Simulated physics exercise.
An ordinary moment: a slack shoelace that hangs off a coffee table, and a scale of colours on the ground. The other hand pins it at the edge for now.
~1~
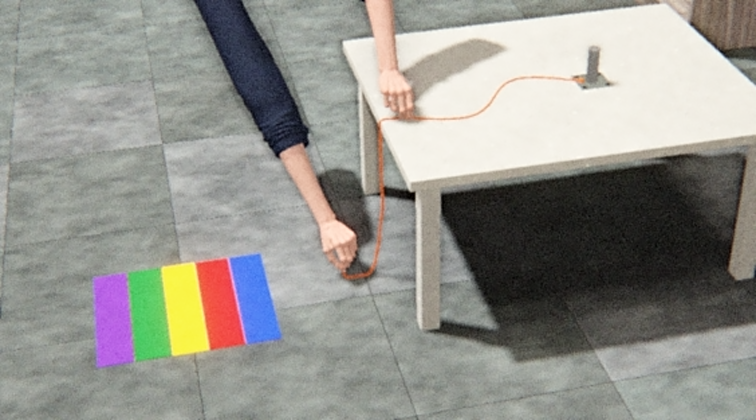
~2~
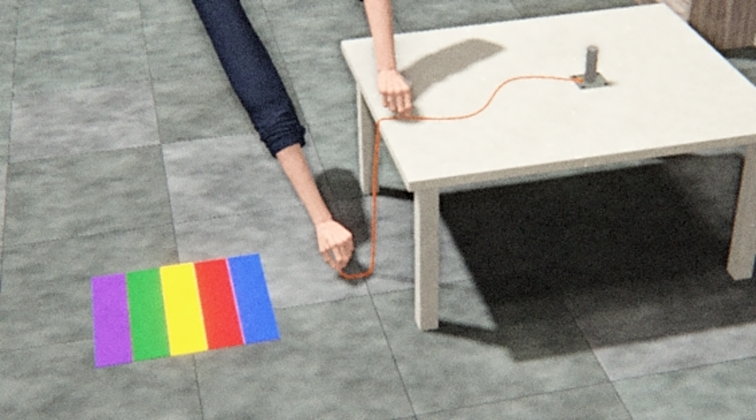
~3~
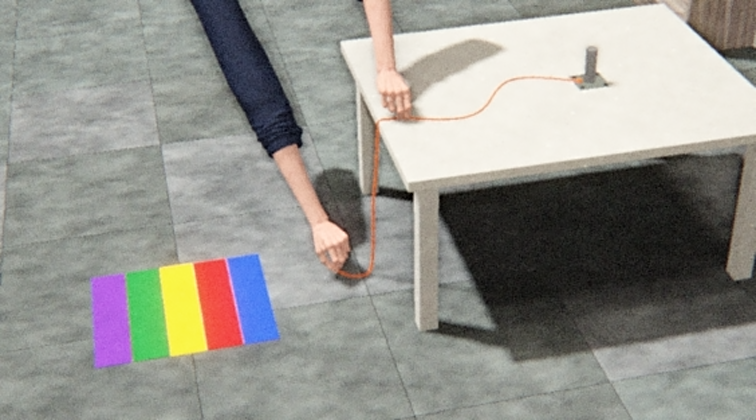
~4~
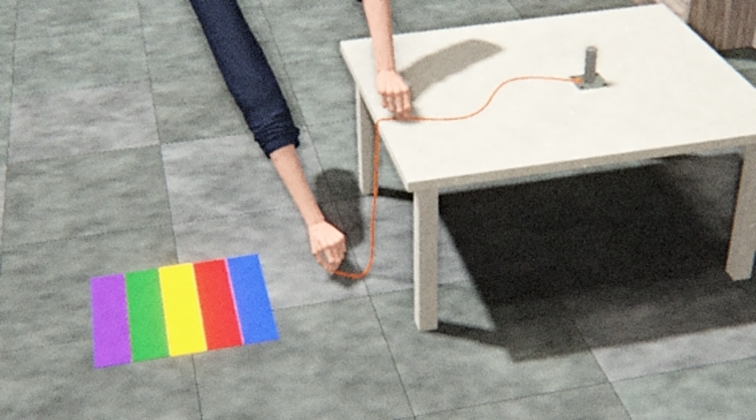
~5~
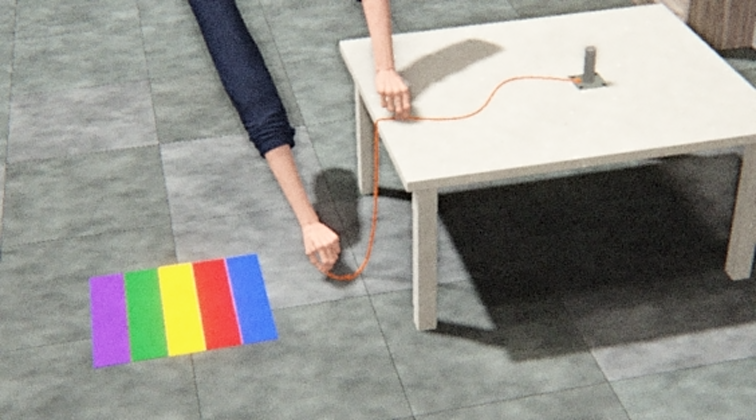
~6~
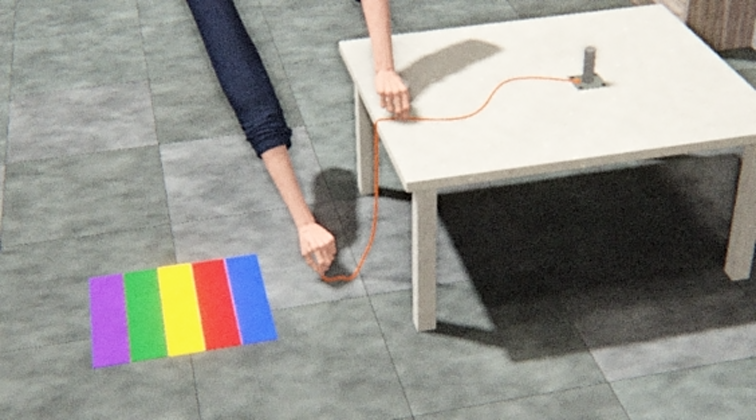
A hand gripping the lower end of a slack orange lace drifts slightly left in small, steady steps above a grey tiled floor, seen from above at an angle. The lace hangs off the left edge of a white table, where another hand pins it, and winds back to a small grey post. Purple, green, yellow, red and blue stripes lie at lower left, while the view stays nearly still.
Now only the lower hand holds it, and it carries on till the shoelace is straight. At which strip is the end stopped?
Over yellow.
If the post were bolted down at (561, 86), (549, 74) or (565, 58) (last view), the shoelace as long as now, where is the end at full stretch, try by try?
Try by try, around (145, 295), (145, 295) and (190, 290).
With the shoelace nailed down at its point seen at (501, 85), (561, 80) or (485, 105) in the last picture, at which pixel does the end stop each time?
Try by try, around (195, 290), (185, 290) and (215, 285).
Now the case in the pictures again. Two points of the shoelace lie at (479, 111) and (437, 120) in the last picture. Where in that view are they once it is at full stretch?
About (444, 107), and the other about (399, 115).
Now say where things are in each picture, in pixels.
In the first frame, end (341, 268); blue (261, 324); red (225, 330); yellow (188, 336); green (152, 341); purple (115, 347).
In the second frame, end (337, 268); shoelace through (547, 78) (494, 94) (449, 119) (379, 127) (375, 197) (373, 258).
In the third frame, end (333, 269).
In the fourth frame, end (330, 269); shoelace through (546, 78) (493, 95) (448, 119) (378, 128) (375, 198) (372, 259).
In the fifth frame, end (323, 270).
In the sixth frame, end (319, 271); shoelace through (544, 79) (492, 95) (447, 120) (376, 128) (376, 197) (364, 258).
Soon after, end near (234, 284); over blue.
Then, end near (201, 289); over red.
At full stretch, end near (181, 292); over yellow. The end stops over the yellow strip.
